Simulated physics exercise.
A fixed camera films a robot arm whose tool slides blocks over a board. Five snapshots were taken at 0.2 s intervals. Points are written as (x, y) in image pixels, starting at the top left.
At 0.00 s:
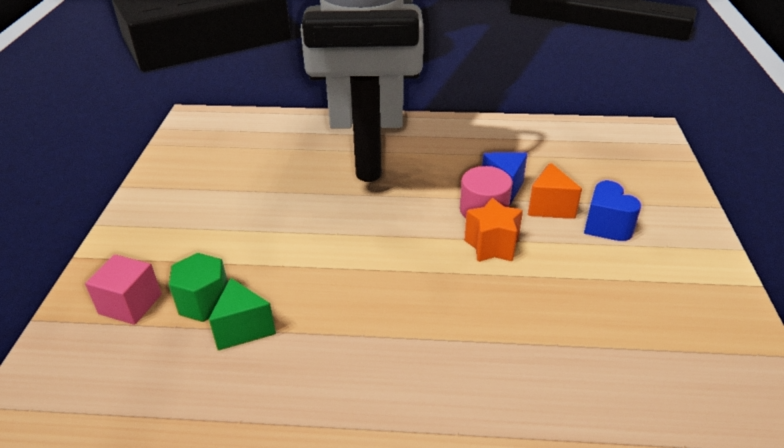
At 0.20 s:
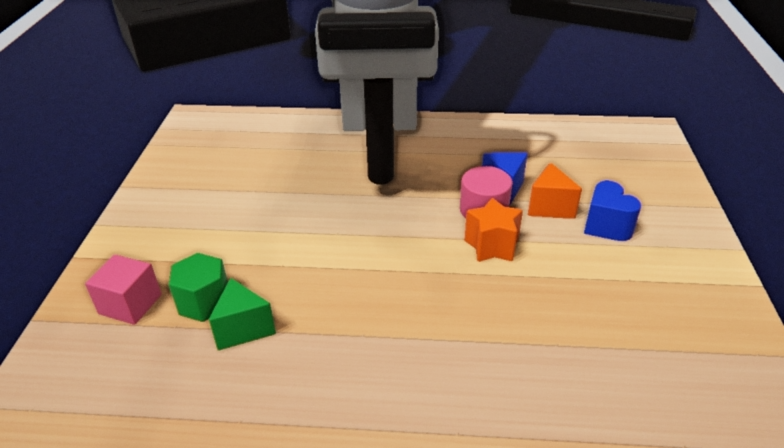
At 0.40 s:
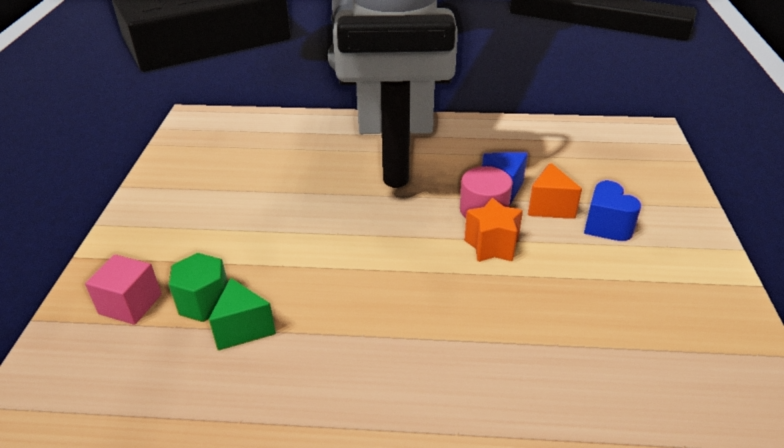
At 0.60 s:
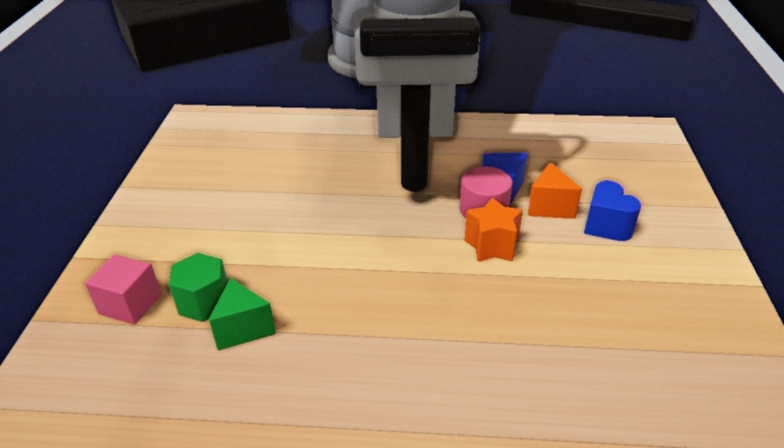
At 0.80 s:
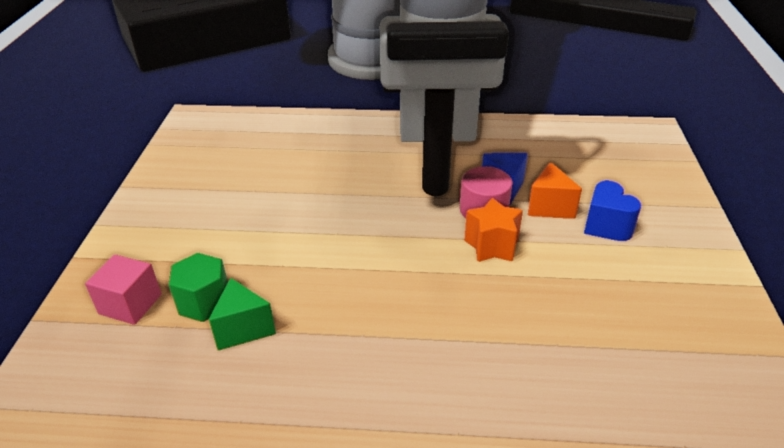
A robotic arm with a black rod-shaped tool reaches over a pale wooden board on a dark blue surface, seen from a fixed, raised viewpoint. A pink cube and two green blocks sit at left, while a pink cylinder, orange star, blue and orange triangular blocks and blue heart cluster at right. The tool slides steadily rightward to beside the cylinder, and every block stays still.
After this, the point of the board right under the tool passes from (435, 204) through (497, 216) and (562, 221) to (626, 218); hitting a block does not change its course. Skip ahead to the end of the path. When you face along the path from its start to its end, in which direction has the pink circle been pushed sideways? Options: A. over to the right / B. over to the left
That would be A.
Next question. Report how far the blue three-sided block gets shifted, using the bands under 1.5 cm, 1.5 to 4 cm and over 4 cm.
Its final spot will lie within 1.5 cm of the current one.
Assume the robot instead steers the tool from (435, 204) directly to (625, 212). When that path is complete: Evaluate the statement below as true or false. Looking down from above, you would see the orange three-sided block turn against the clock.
Verdict: True.
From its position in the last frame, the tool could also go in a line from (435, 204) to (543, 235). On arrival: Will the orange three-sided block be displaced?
Short answer: Yes.
The first path, step by step. One third of the way, tool at (499, 201); pink circle at (542, 189); blue three-sided block at (514, 159), turned 30° anticlockwise; orange three-sided block at (577, 179), turned 55° anticlockwise.
Two thirds of the way, tool at (566, 206); pink circle at (610, 200); blue three-sided block at (514, 159), turned 30° anticlockwise; orange three-sided block at (601, 173), turned 95° anticlockwise; blue heart-shaped block at (659, 203), turned 25° anticlockwise.
At the end, tool at (631, 204); pink circle at (660, 212); orange star unmoved; blue three-sided block at (514, 159), turned 30° anticlockwise; orange three-sided block at (608, 170), turned 120° anticlockwise; blue heart-shaped block at (708, 211), turned 30° anticlockwise.
